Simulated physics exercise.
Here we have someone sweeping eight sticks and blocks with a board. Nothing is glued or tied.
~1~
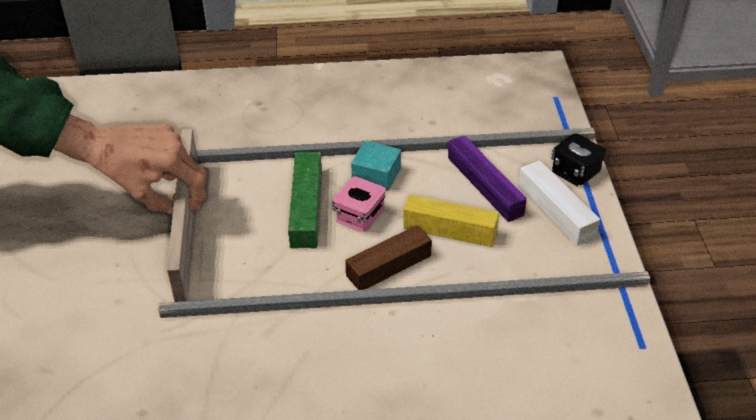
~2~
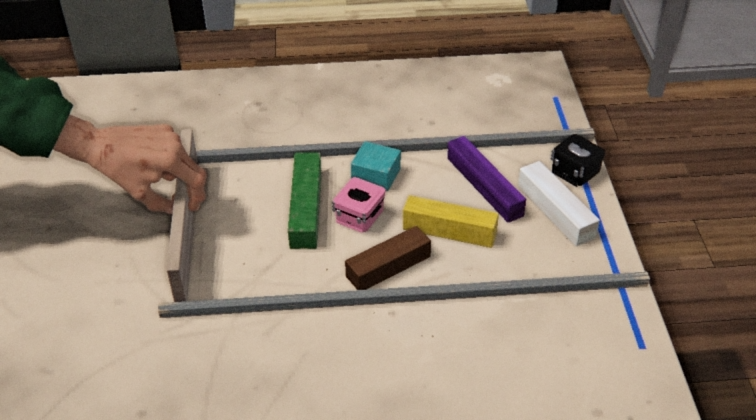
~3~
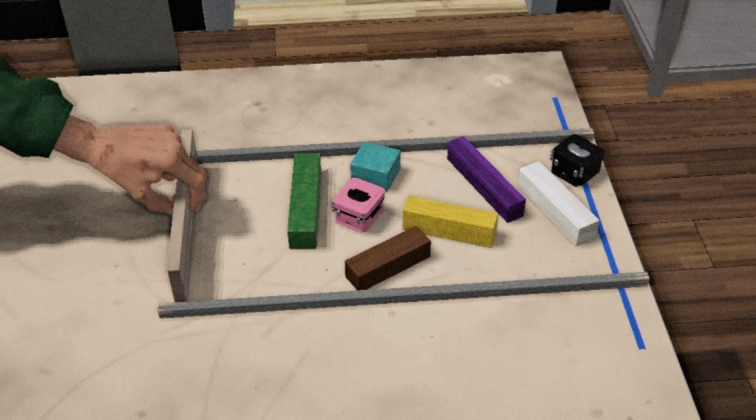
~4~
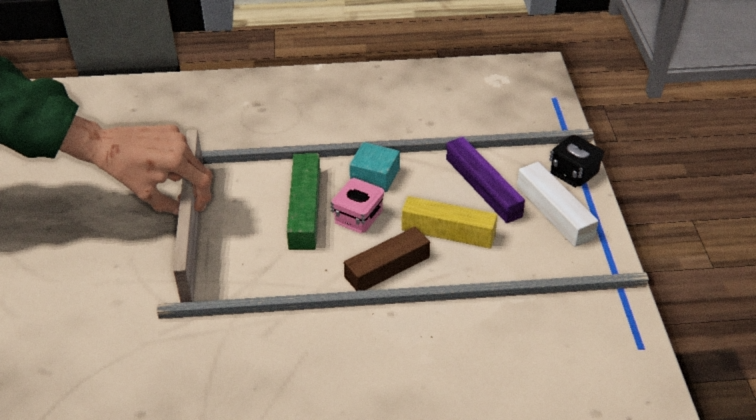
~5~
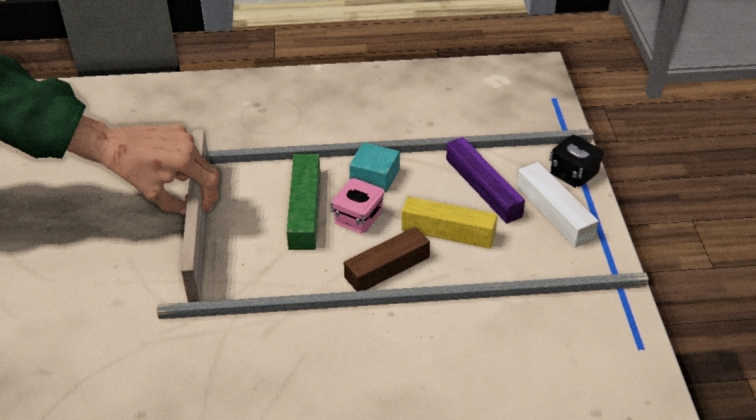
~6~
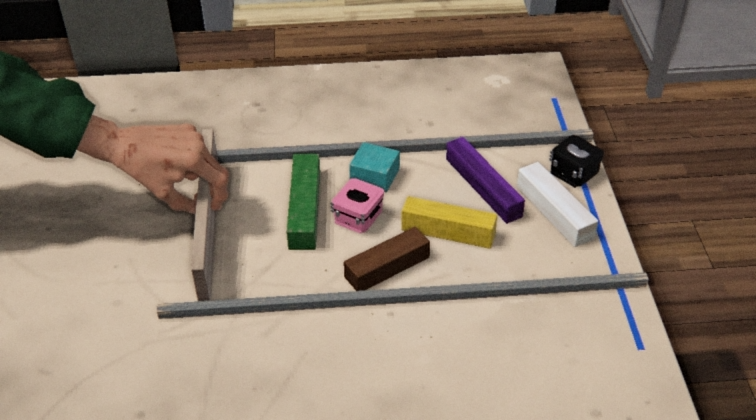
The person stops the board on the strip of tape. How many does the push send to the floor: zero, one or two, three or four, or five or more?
The number that fall off is five or more.
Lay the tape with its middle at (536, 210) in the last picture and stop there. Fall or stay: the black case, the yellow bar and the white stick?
The black case goes over, the yellow bar does not fall, the white stick goes over.
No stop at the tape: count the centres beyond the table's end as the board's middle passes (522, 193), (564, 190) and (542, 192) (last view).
In that order 2, 4 and 3.
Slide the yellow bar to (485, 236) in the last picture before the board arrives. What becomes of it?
The yellow bar falls.
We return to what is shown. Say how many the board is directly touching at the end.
It touches 1.
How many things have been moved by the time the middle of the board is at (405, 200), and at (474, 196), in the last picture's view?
The counts are 6 and 8.
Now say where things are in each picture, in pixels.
In the first frame, black case (578, 161); white stick (558, 202); purple stick (486, 177); board (184, 212); tape (594, 206).
In the second frame, white stick (557, 202); pink case (360, 206).
In the third frame, purple stick (485, 178); turquoise block (376, 166).
In the fourth frame, black case (576, 162); yellow bar (449, 222).
In the fifth frame, white stick (556, 203); green bar (304, 200).
In the sixth frame, black case (576, 162); white stick (556, 203); purple stick (484, 179); board (206, 212); tape (592, 207).
Soon after, none off yet; black case at rest near (576, 162); white stick at rest near (556, 203); purple stick at rest near (484, 179).
After that, none off yet; black case at rest near (576, 162); white stick at rest near (558, 203); purple stick displaced a little near (508, 174).
And then, none off yet; black case on its side near (625, 182); white stick tilting well over near (641, 210); purple stick displaced about its own width near (598, 169).
In the end, the number that fall off is five or more; gone, pink case, turquoise block, brown stick, yellow bar, purple stick, white stick and black case.
